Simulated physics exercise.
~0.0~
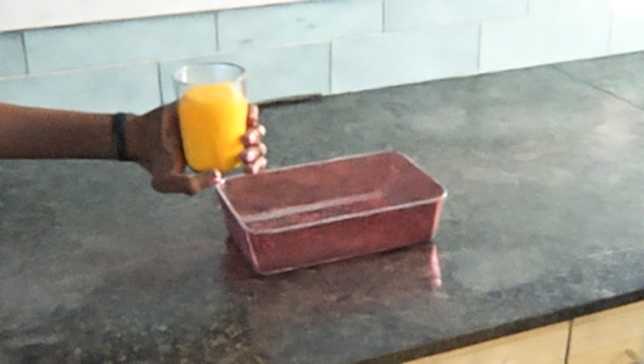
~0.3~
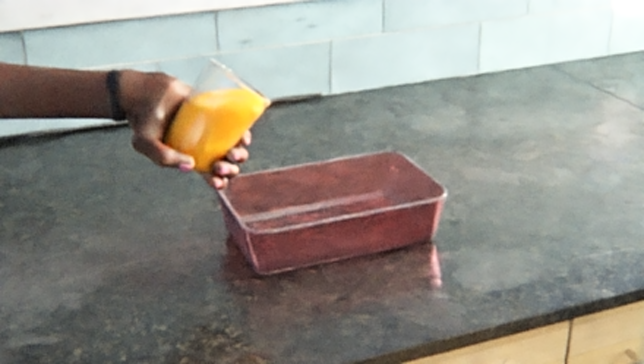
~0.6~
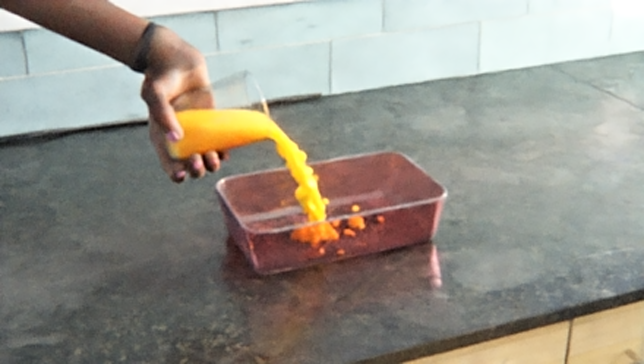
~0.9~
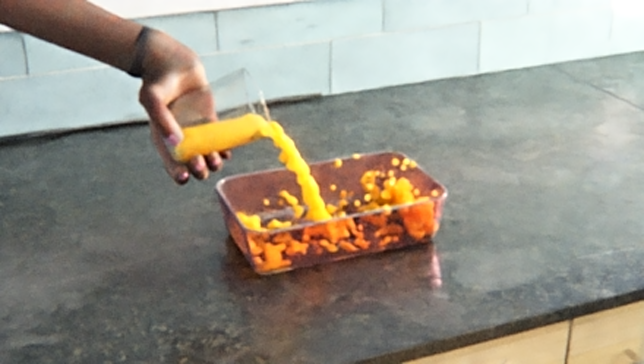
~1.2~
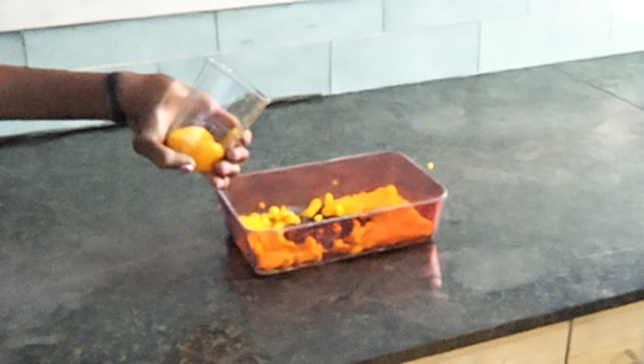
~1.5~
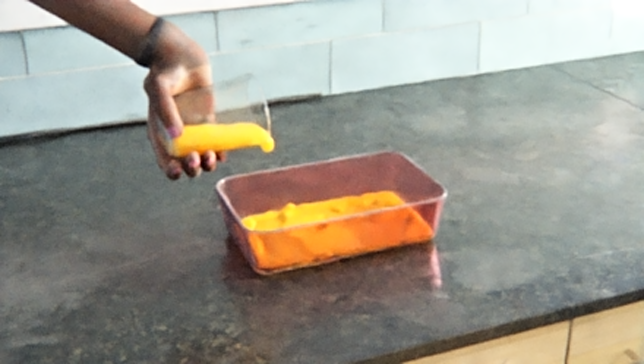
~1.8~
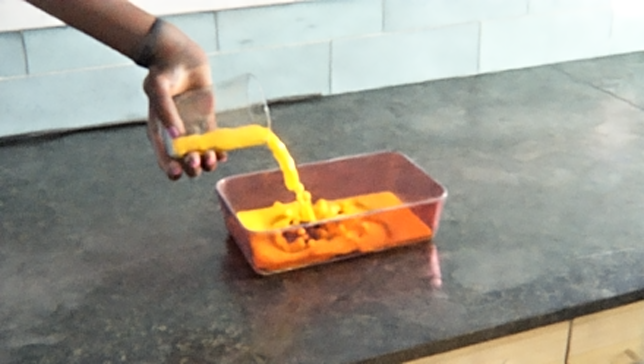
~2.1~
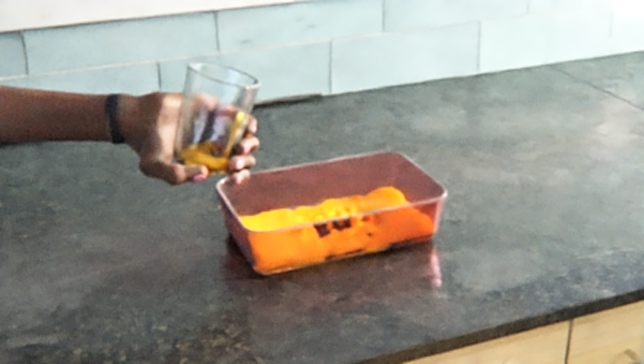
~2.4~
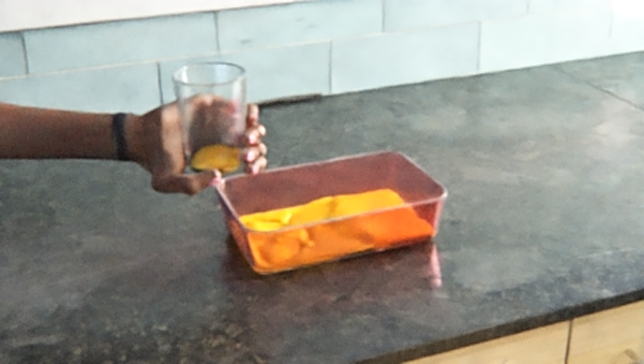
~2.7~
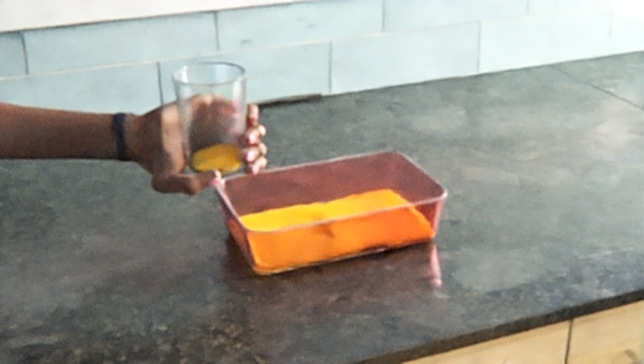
On a dark stone worktop, a hand tipped a glass of orange juice over an empty reddish dish, poured, eased back, then tipped again to pour more, and finally held the glass upright with a little juice left and the dish partly filled.
